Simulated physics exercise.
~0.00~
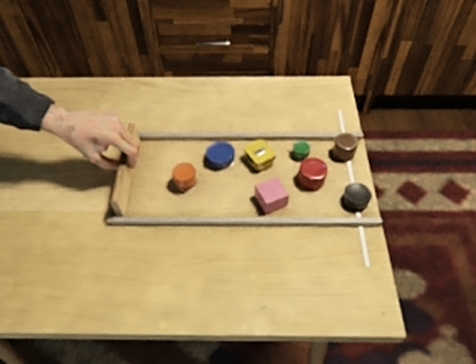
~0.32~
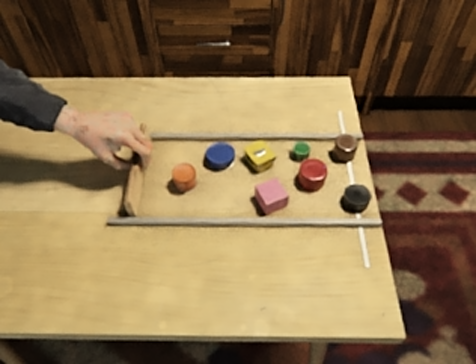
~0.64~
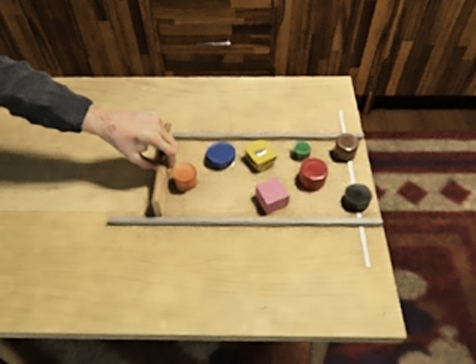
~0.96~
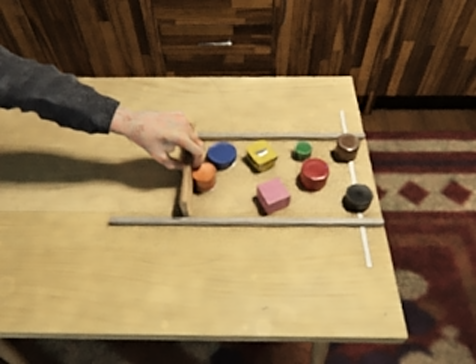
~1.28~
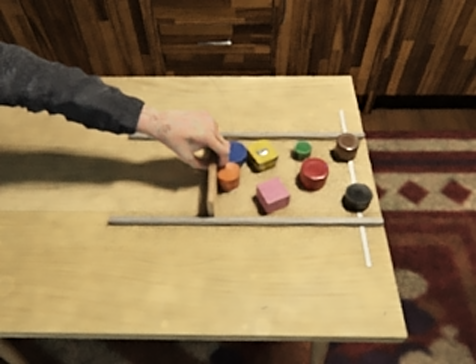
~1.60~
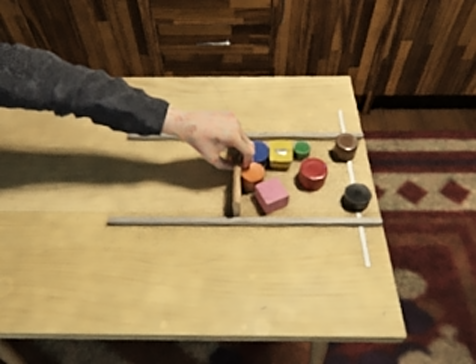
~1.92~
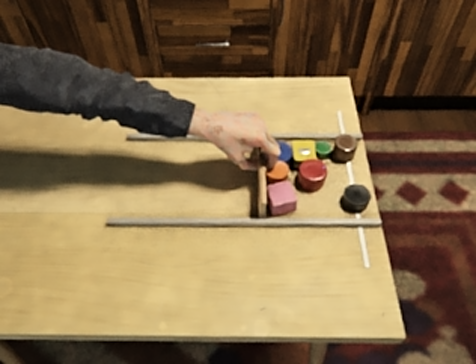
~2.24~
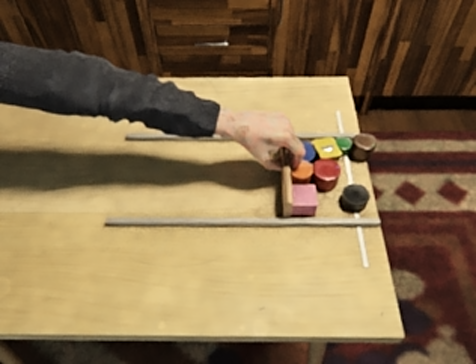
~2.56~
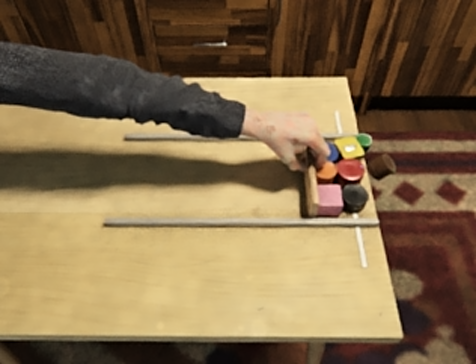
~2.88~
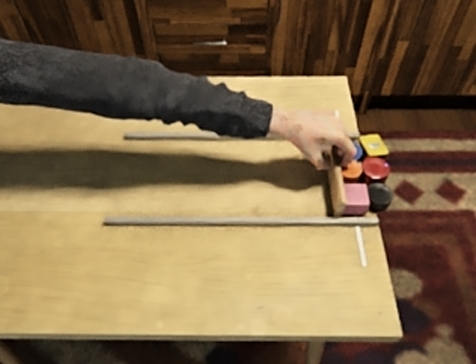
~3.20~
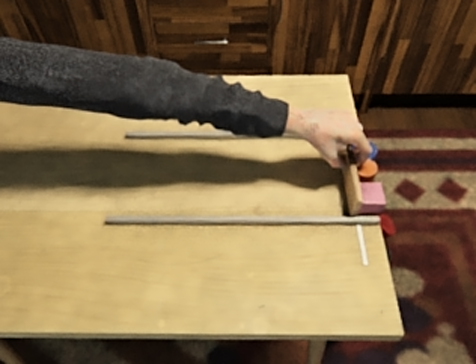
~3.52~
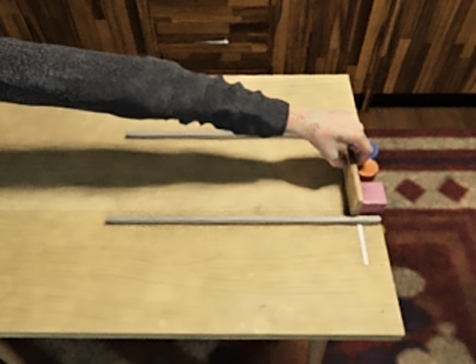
A hand slid an upright wooden board rightward between two rails, gathering small colourful pots, lids and blocks and pushing them toward the table's edge. Several dropped off, including the brown and red lids, while the orange, blue and pink pieces remained against the board.
